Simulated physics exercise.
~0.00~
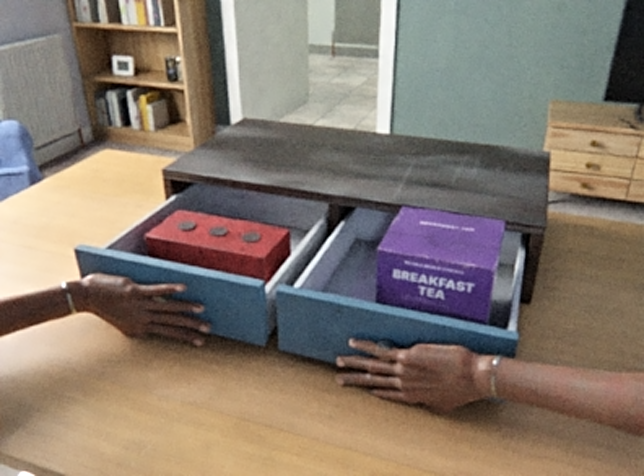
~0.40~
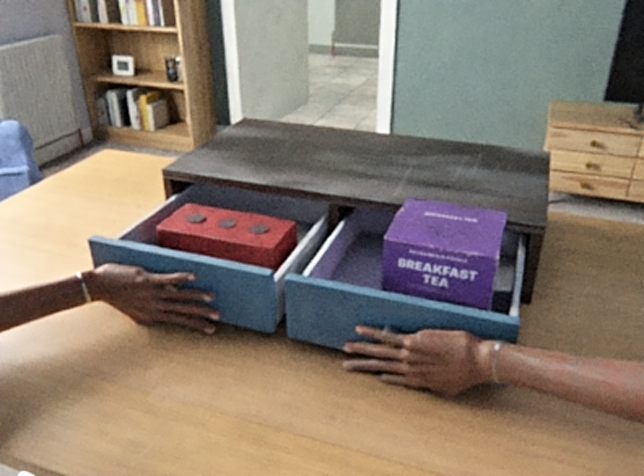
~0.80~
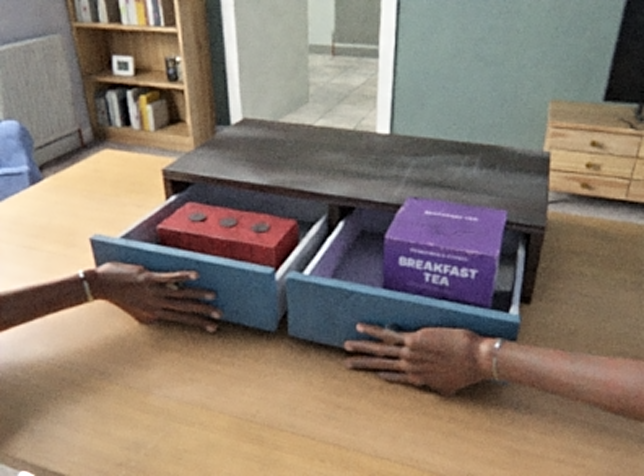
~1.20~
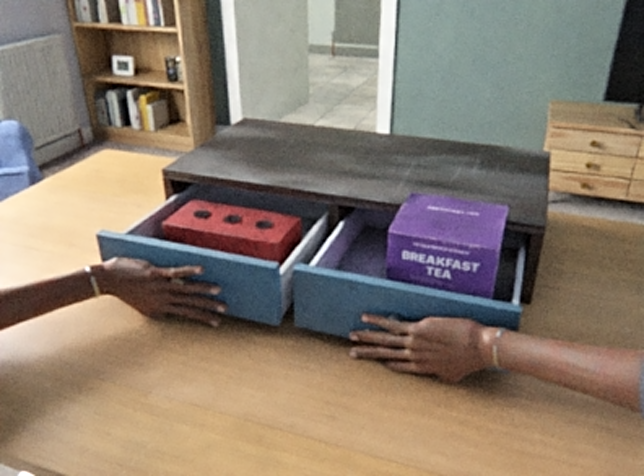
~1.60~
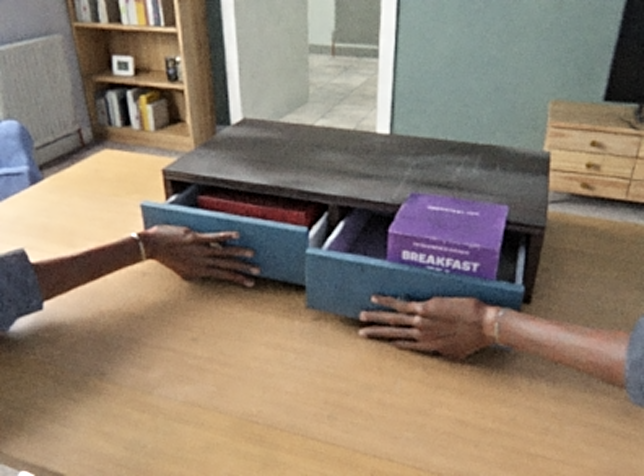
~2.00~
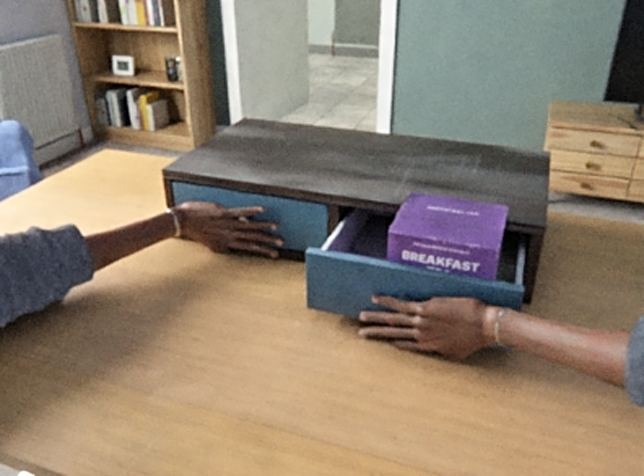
On a wooden table in a room, two hands push the open blue drawers of a dark chest, the left holding a red brick and the right a purple tea box. Both slide inward; the left drawer closes, while the right stops partway and stays ajar.
